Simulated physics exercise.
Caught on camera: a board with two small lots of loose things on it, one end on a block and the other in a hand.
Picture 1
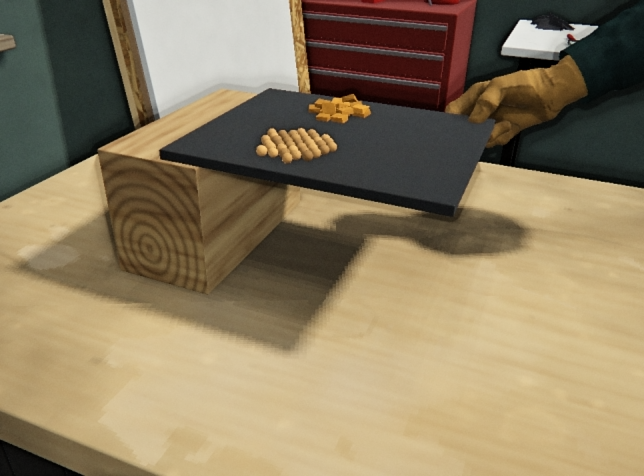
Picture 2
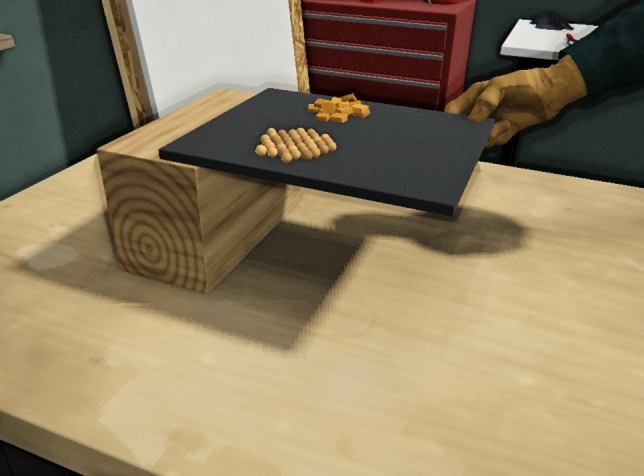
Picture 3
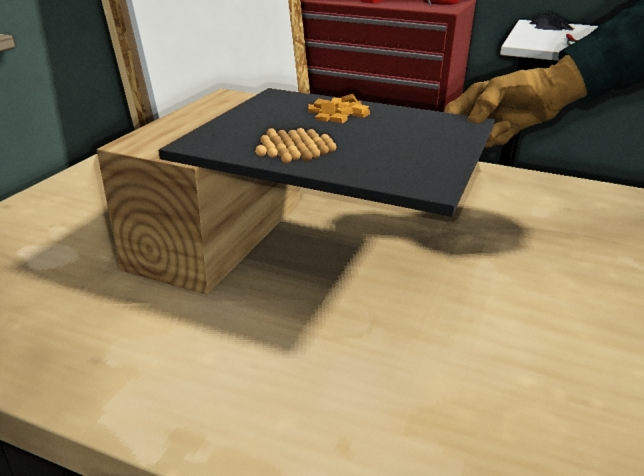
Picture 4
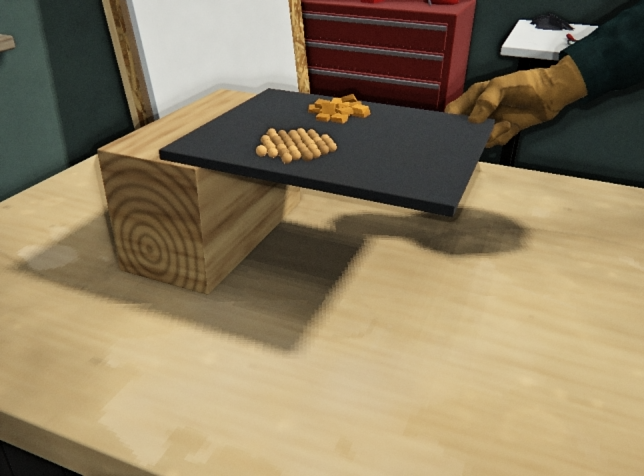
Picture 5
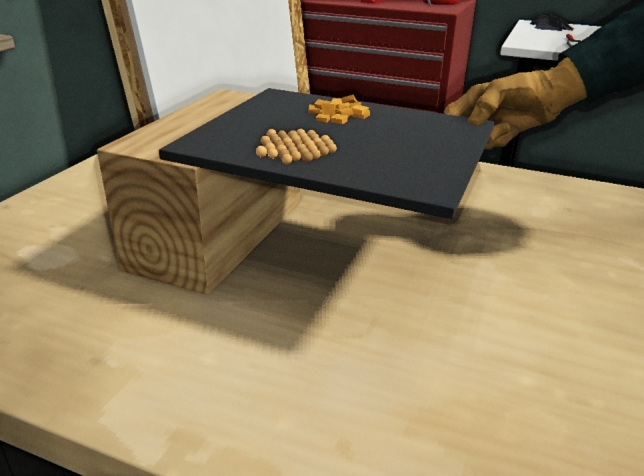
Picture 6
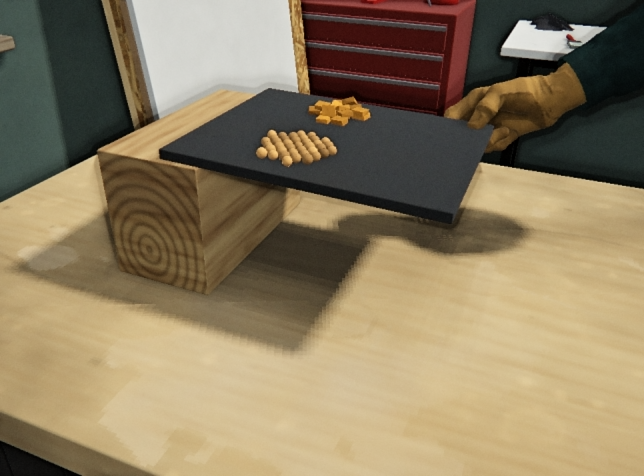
We see a dark board resting on a wooden block at left, its right end held by a gloved hand, with round beads and small orange pieces on top; the held end stays level, then lowers very slightly.
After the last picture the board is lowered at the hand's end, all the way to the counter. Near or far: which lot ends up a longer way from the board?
That would be the nearer lot.
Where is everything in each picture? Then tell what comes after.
Held end of the board at (445, 205), level; block at (215, 180), tall, over half the board's length; near lot at (299, 144), some round wooden beads; far lot at (343, 113), a few small crackers, in the first frame.
Held end of the board at (445, 205), level; far lot at (342, 113), in the second frame.
Held end of the board at (445, 205), level; near lot at (298, 144), in the third frame.
Held end of the board at (445, 205), level; far lot at (343, 113), in the fourth frame.
Held end of the board at (445, 207), level; near lot at (298, 144), in the fifth frame.
Held end of the board at (444, 212), down by 2°; block at (215, 181); near lot at (299, 146), not moving; far lot at (343, 116), not moving, in the sixth frame.
Then, 0.38 s past the last view, board sloping at 12°; near lot all still on the board; far lot all still on the board.
Then, 0.87 s past the last view, board sloping at 26°; near lot mostly less than half a board's length out; far lot all still on the board.
Then, 1.39 s past the last view, board resting at 37°; near lot mostly one to two board lengths out, a small part gone off the counter; far lot mostly at the foot of the board.
Finally, board resting at 38°; near lot mostly more than two board lengths out, about a third gone off the counter; far lot mostly at the foot of the board; the near lot has gone farther.
